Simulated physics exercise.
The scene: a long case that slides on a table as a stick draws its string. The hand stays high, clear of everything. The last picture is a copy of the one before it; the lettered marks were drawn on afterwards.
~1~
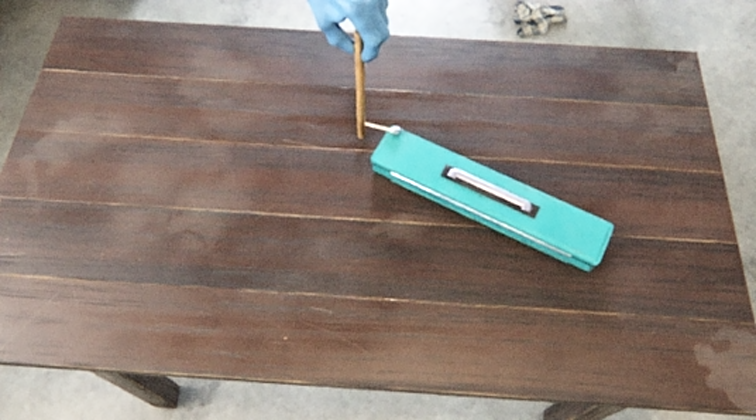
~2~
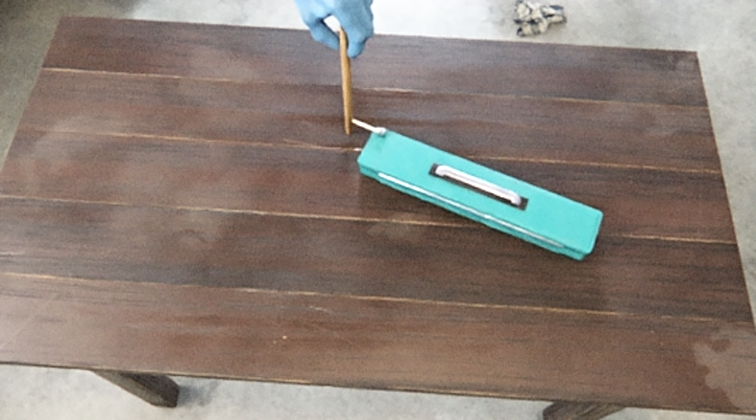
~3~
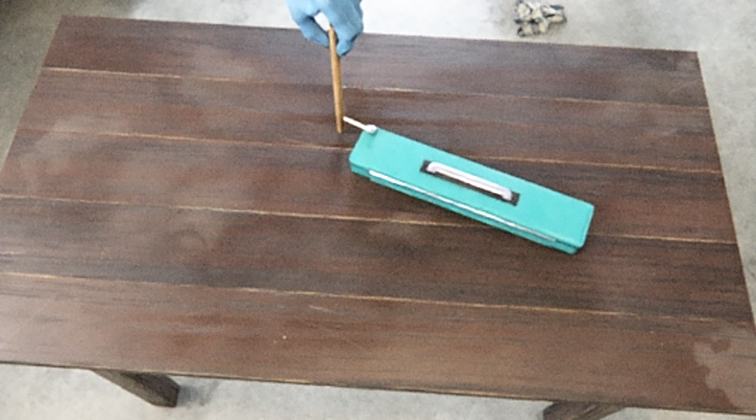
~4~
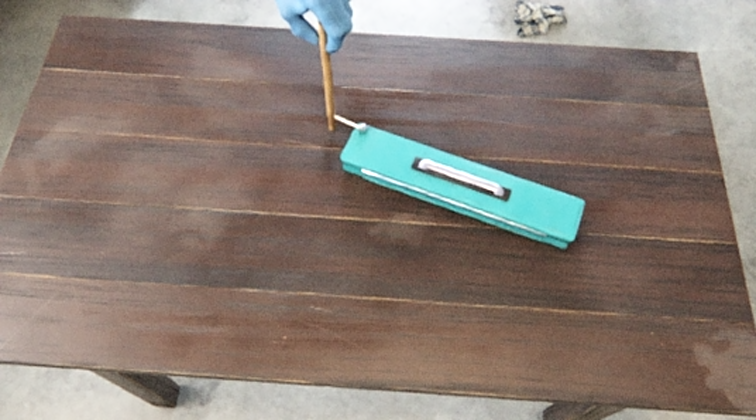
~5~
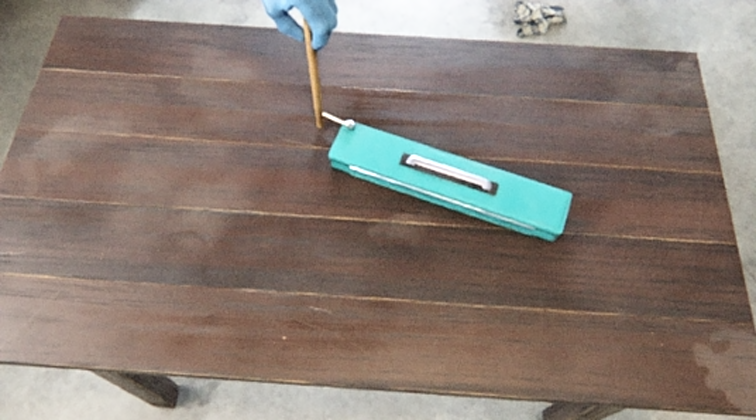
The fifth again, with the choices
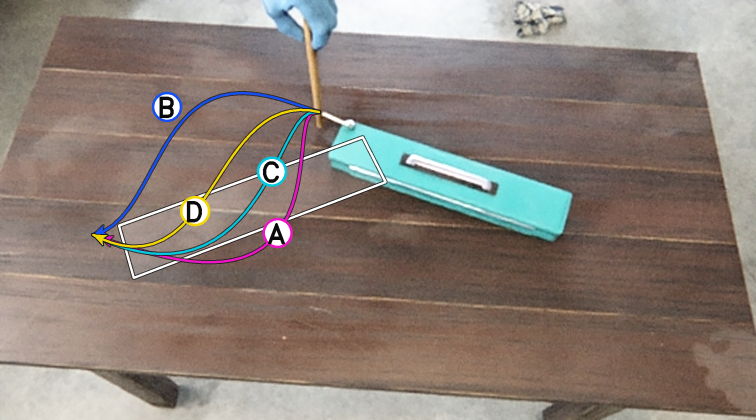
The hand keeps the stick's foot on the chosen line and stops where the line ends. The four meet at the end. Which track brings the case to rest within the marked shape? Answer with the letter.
With D it lies in the marked place.
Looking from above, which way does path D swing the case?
On that path, anticlockwise.
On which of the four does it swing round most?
Path B.
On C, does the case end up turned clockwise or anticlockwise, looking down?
Anticlockwise.
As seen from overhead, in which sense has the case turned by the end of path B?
It turns anticlockwise.
On the marked copy, A from (319, 112) via (271, 241) to (100, 237); B from (319, 112) via (182, 122) to (93, 235); C from (319, 112) via (239, 220) to (93, 235); D from (319, 112) via (218, 178) to (93, 235); the outline at (255, 204).
Taking D. A third of the way, foot of the stick (239, 149), middle of the case (385, 160).
Two thirds of the way, foot of the stick (179, 230), middle of the case (329, 181).
When it is over, foot of the stick (94, 236), middle of the case (253, 203); it lies in the outline.
As for the rest, A leaves its middle at (255, 229); B leaves its middle at (243, 172); C leaves its middle at (255, 219).
